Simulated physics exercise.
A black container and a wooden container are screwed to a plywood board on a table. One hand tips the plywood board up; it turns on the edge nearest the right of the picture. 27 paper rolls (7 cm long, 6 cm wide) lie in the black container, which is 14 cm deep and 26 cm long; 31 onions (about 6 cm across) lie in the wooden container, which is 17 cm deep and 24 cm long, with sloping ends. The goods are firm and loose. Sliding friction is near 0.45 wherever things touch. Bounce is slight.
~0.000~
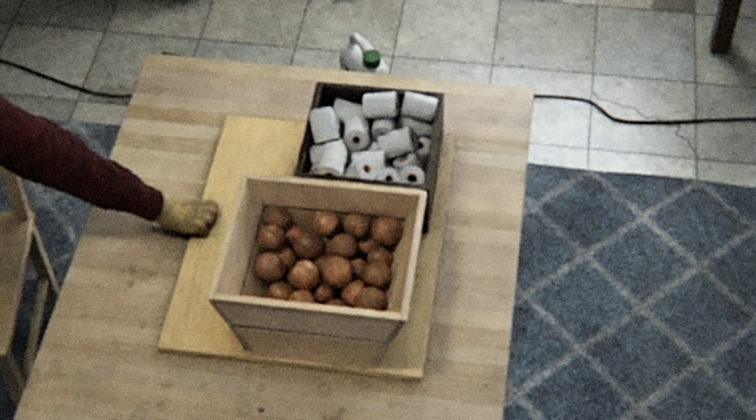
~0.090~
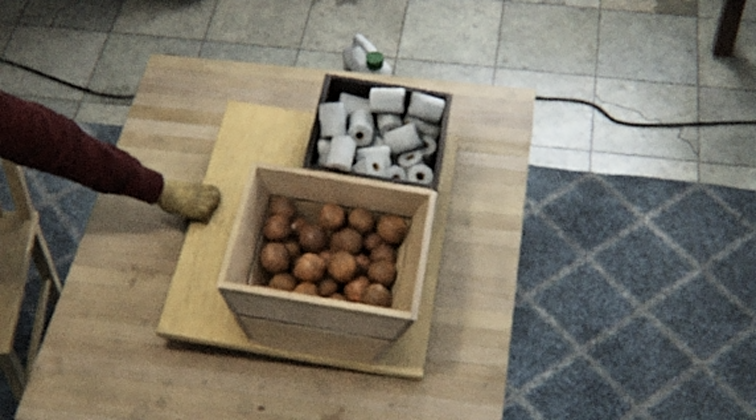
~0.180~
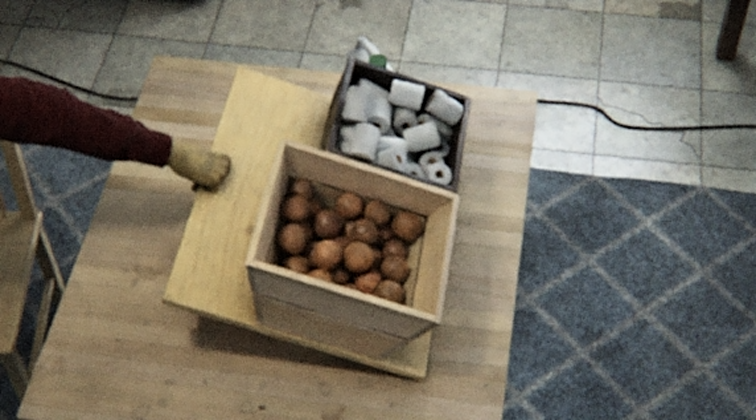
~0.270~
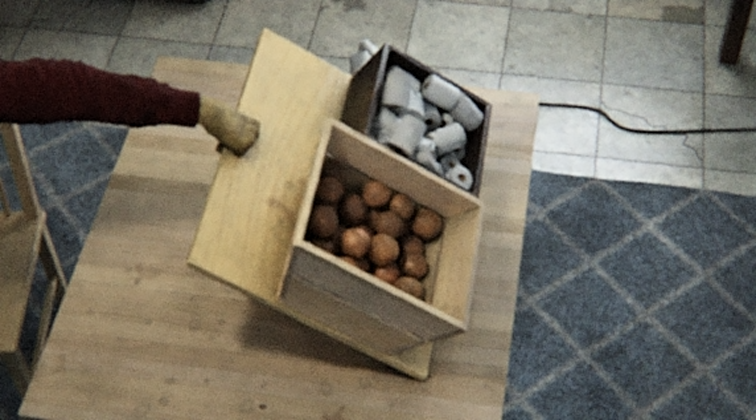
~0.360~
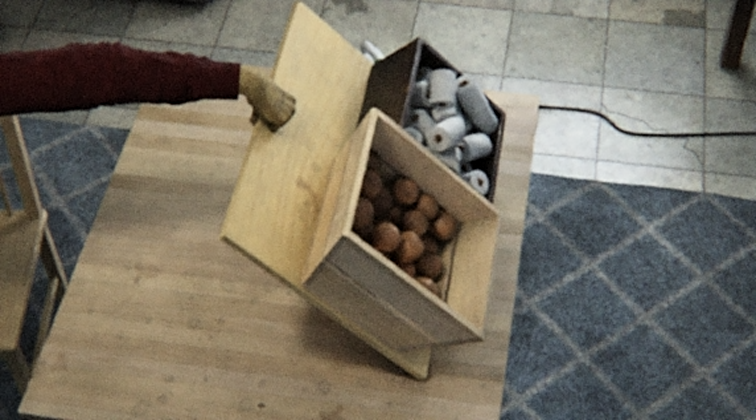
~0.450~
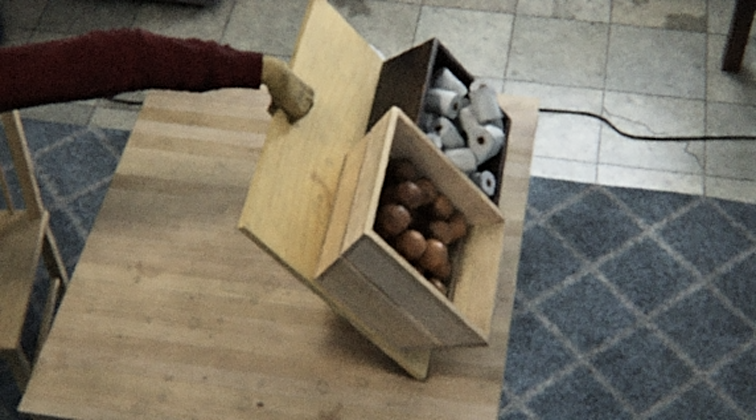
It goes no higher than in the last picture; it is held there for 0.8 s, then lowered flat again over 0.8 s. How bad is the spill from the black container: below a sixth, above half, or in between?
From a sixth to a half of the paper rolls leave the black container.
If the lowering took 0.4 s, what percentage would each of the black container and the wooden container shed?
Then black container 30, wooden container 0 per cent.
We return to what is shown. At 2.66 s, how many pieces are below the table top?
Some 8 pieces.
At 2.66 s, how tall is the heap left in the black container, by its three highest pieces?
About 13 cm.
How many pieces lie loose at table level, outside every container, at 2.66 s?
Some 2 pieces.
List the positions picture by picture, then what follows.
In the first picture (each is followed by its nearest rim corner in this view, unless another is named; the camera moves round a little), black container (by its farthest rim corner), (322, 84); wooden container, (401, 317); 0° from level; none out.
The second picture shows black container, (331, 76); wooden container, (411, 316); 5° from level.
The third picture shows black container, (355, 60); wooden container, (435, 319); 18° from level.
The fourth picture shows wooden container, (463, 326); 34° from level.
The fifth picture shows wooden container, (482, 335); 47° from level.
The sixth picture shows wooden container, (488, 340); 52° from level; none out.
After 0.80 s, tilt 52°; black container 23 in, 4 out and wooden container 31 in, 0 out.
After 1.24 s, tilt 52°; black container 19 in, 8 out and wooden container 31 in, 0 out.
After 1.86 s, tilt 7°; black container 18 in, 9 out and wooden container 31 in, 0 out.
Final count (at 2.66 s), black container 18 in, 9 out and wooden container 31 in, 0 out. Asked share, 9 of 27, 33 per cent.
